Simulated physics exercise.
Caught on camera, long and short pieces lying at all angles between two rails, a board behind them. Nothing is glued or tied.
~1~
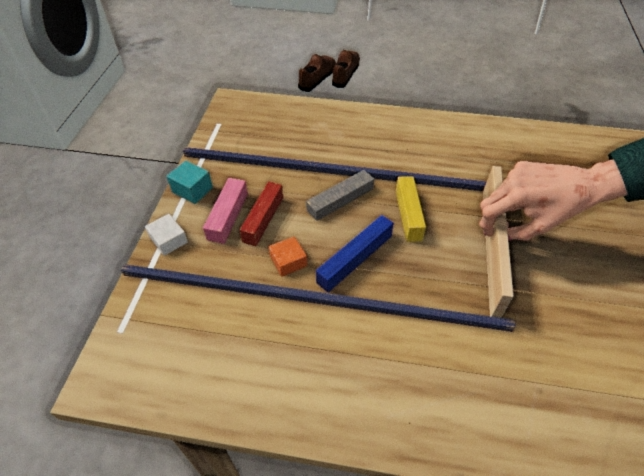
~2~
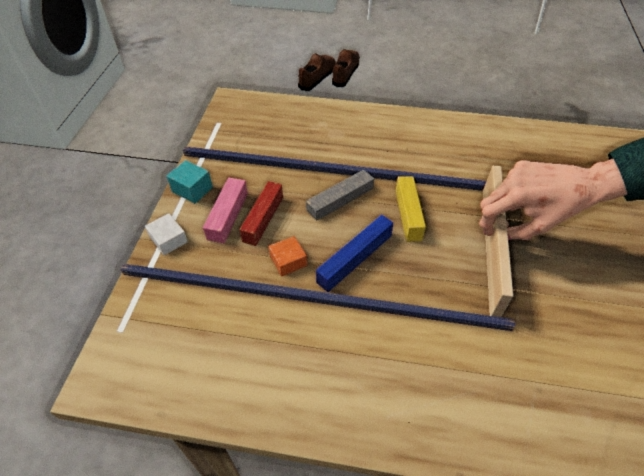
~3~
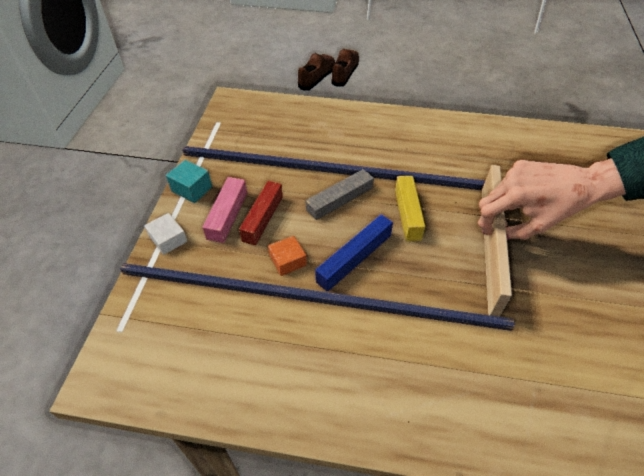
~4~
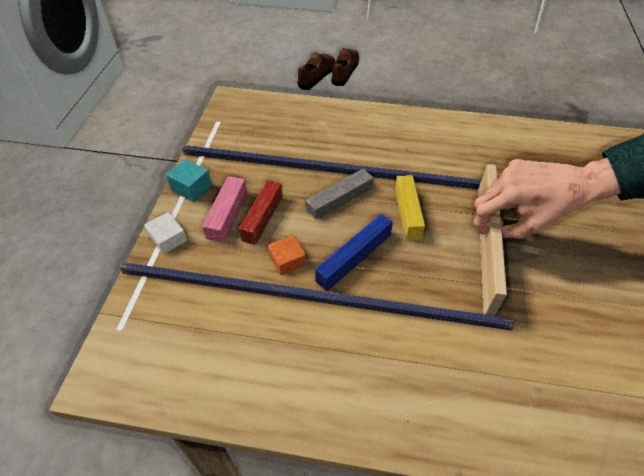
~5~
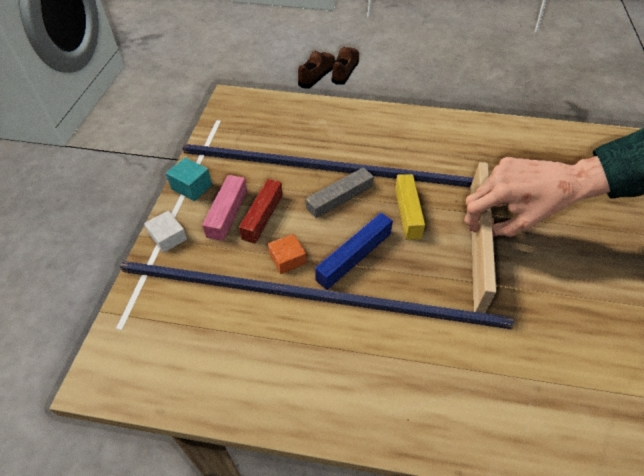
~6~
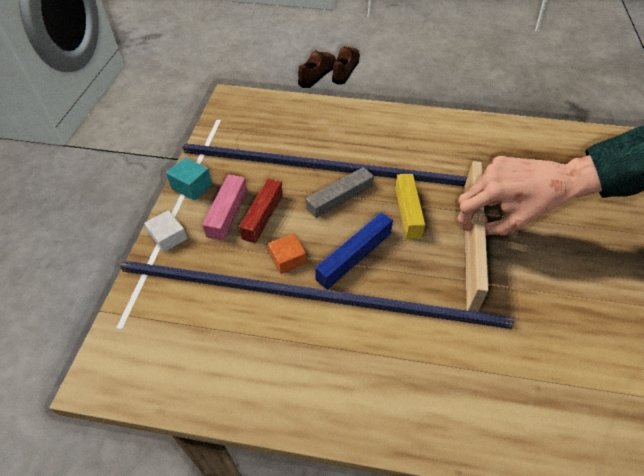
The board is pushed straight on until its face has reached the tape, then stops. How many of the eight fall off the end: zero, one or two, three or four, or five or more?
As it turns out, the number that fall off is five or more.
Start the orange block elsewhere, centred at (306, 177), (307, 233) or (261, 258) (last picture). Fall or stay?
In that order, it tumbles off; comes down; drops off.
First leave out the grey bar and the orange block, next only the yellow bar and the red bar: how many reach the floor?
It would be 4 and 4.
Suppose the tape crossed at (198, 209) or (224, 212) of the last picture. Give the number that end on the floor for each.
Down on the floor: 4 and 2.
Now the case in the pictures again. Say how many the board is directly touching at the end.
The number is 2.
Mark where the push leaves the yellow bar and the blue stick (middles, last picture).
The yellow bar stops around (181, 173); the blue stick around (148, 222).
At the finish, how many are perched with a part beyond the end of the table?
1 of them.
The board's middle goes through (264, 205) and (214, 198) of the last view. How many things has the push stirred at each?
8 and 8.
Early on, none off yet; white block at rest near (166, 231); turquoise block at rest near (190, 179); pink bar at rest near (226, 206).
A while later, none off yet; white block travelled a little near (154, 234); turquoise block travelled about its own width near (172, 176); pink bar travelled a little near (188, 202).
Finally, the number that fall off is five or more; lost, grey bar, orange block, red bar, pink bar, turquoise block and white block.
